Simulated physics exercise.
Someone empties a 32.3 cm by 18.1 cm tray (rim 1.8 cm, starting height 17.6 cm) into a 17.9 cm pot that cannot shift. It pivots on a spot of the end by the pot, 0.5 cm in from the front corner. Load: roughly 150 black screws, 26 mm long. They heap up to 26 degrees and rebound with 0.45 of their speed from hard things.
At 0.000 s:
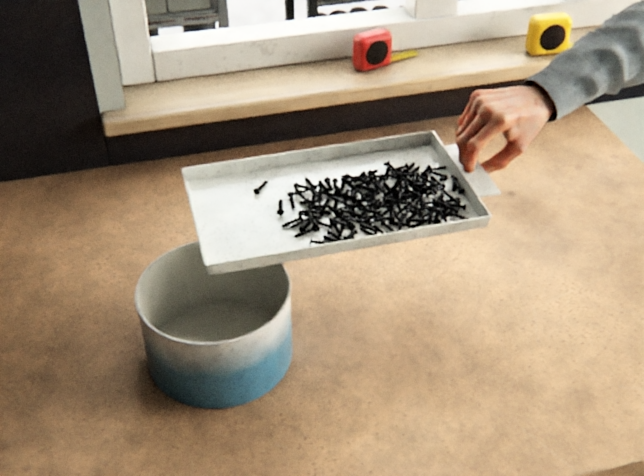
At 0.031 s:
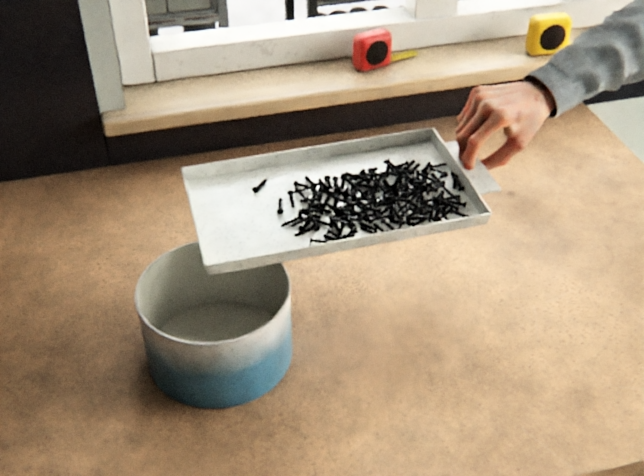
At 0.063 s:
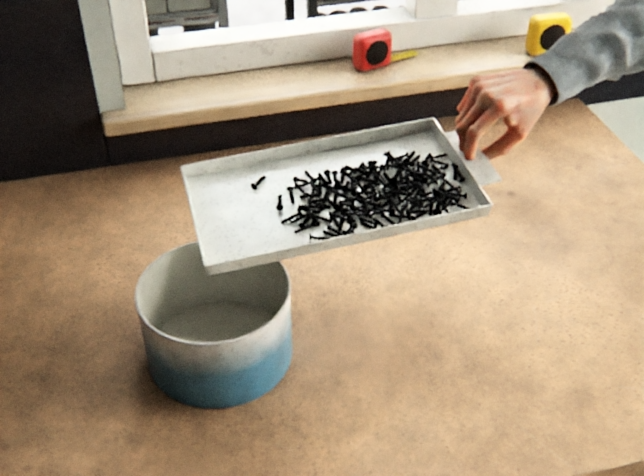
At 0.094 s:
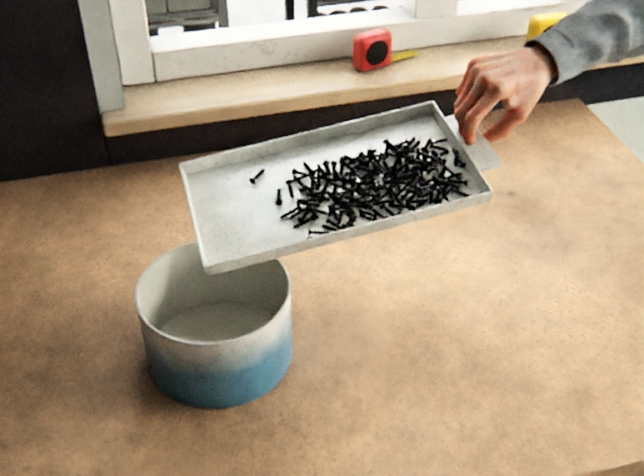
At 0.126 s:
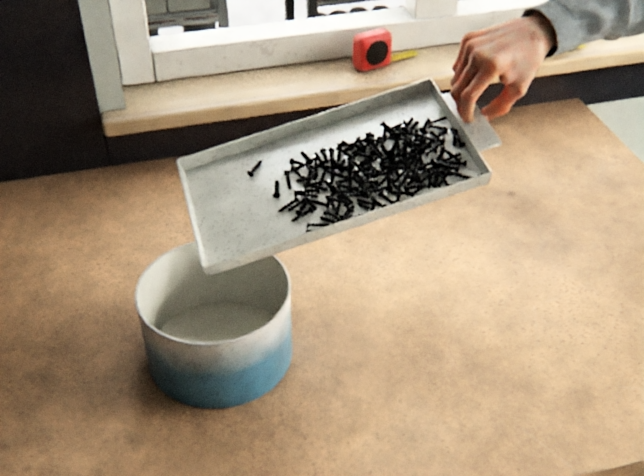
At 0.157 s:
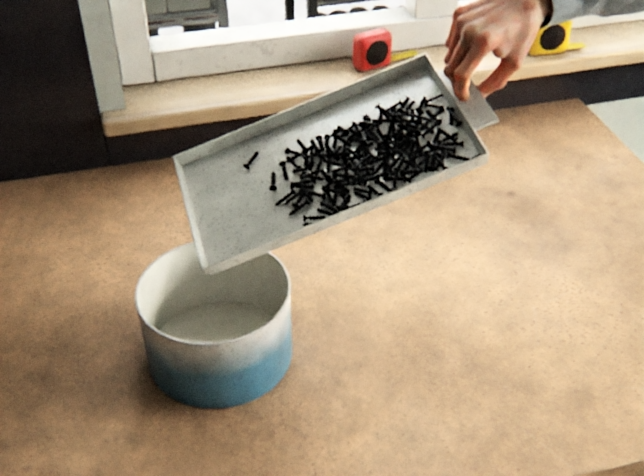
On a brown countertop by a window, a hand raised the right end of a pale tray of black screws, slanting it more and more steeply above a blue and white pot.
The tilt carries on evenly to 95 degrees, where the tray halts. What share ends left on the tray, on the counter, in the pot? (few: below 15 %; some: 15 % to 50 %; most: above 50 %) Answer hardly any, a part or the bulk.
Left on the tray: Hardly any; on the counter: The bulk; in the pot: Hardly any.
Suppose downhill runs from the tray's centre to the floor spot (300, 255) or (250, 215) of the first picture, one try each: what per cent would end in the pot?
Some 0 and 30 per cent.
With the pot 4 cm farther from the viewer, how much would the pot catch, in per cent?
Then about 0 per cent.
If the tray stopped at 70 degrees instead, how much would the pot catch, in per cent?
It would be near 10 per cent.
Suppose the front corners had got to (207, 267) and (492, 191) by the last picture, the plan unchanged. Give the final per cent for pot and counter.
Pot 0, counter 100.
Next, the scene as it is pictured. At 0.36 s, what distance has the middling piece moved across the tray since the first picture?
Some 2 cm.
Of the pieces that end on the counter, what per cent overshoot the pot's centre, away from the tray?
Roughly 100 per cent.
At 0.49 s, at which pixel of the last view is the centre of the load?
At about (204, 193).
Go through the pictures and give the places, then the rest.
The first picture shows tray tilt 0 degrees, front corners at (208, 263) and (488, 215); middle of the pieces at (375, 202); pot at (213, 288).
The second picture shows tray tilt 1 degrees, front corners at (208, 263) and (488, 212); middle of the pieces at (375, 200).
The third picture shows tray tilt 3 degrees, front corners at (207, 263) and (489, 203), lowest corner left front; middle of the pieces at (375, 194).
The fourth picture shows tray tilt 7 degrees, front corners at (206, 264) and (489, 190), lowest corner left front; middle of the pieces at (375, 184).
The fifth picture shows tray tilt 13 degrees, front corners at (205, 265) and (488, 171), lowest corner left front; middle of the pieces at (372, 170).
The sixth picture shows tray tilt 19 degrees, front corners at (203, 266) and (485, 152), lowest corner left front; middle of the pieces at (369, 156); pot at (213, 288). The tray's pace is about 195 degrees a second.
Then, at 0.36 s, tilt 59 degrees; the tray holds 100 %, the pot 0 %.
After 0.49 s, tilt 84 degrees; the tray holds 100 %, the pot 0 %.
After 0.76 s, tilt 95 degrees; the tray holds 0 %, the pot 10 %.
At rest (2.1 s), tray 0 %, counter 90 %, pot 10 %.
